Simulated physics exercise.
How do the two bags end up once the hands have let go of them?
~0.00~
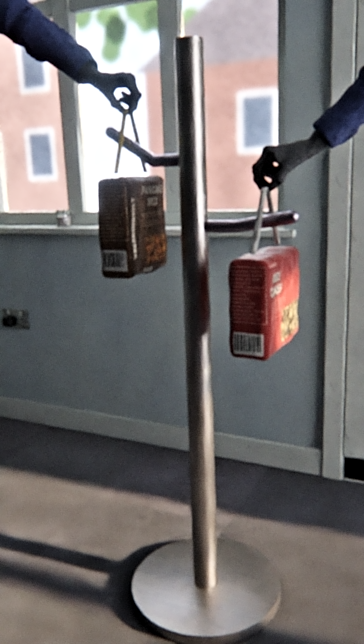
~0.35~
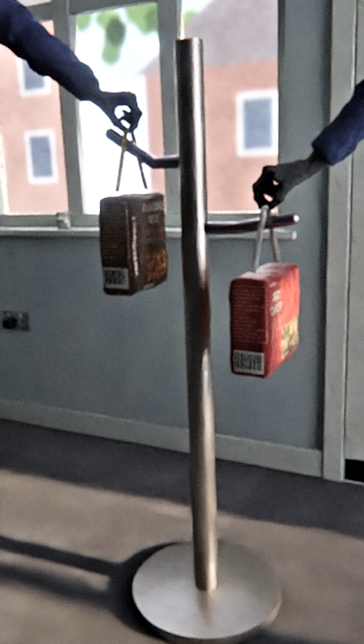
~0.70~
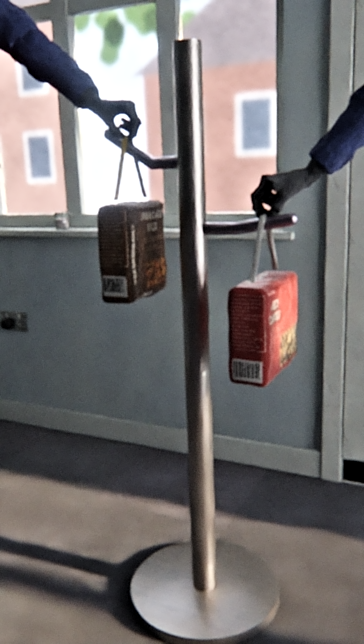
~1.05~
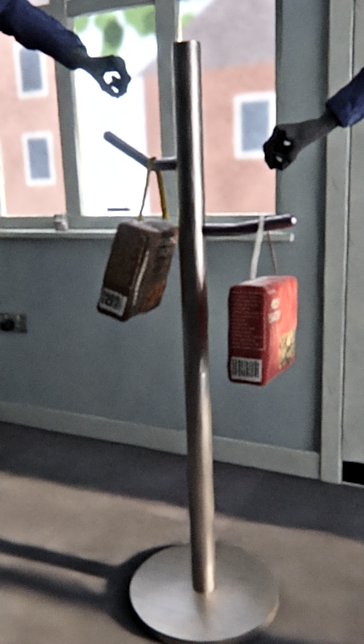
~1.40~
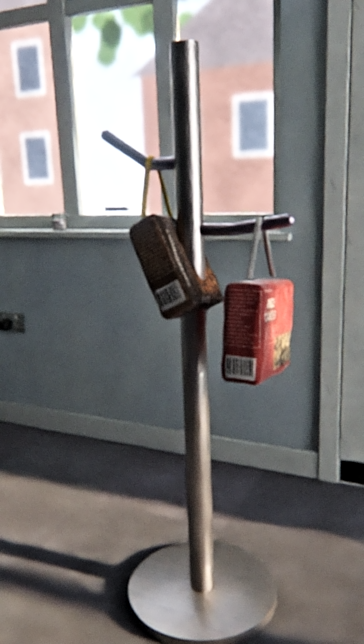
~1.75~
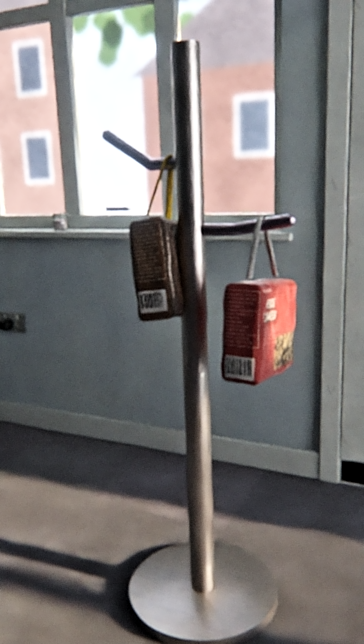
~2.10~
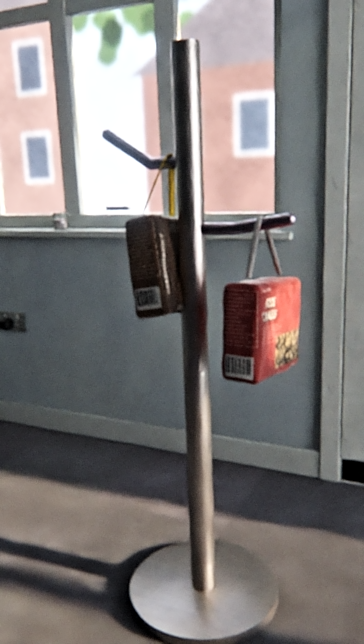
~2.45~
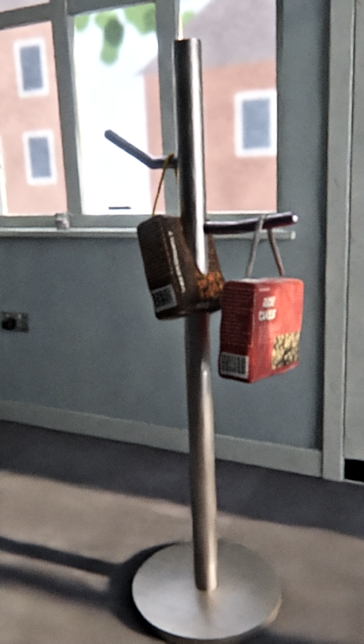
Both bags stay hanging by their loops, the brown one on the left peg close against the post and the red one on the right peg.
We see two hands lower a brown bag and a red bag by their loops onto the pegs of a metal post, then let go and draw back; the brown bag slides toward the post and swings, the red one barely moves, and both stay hanging.
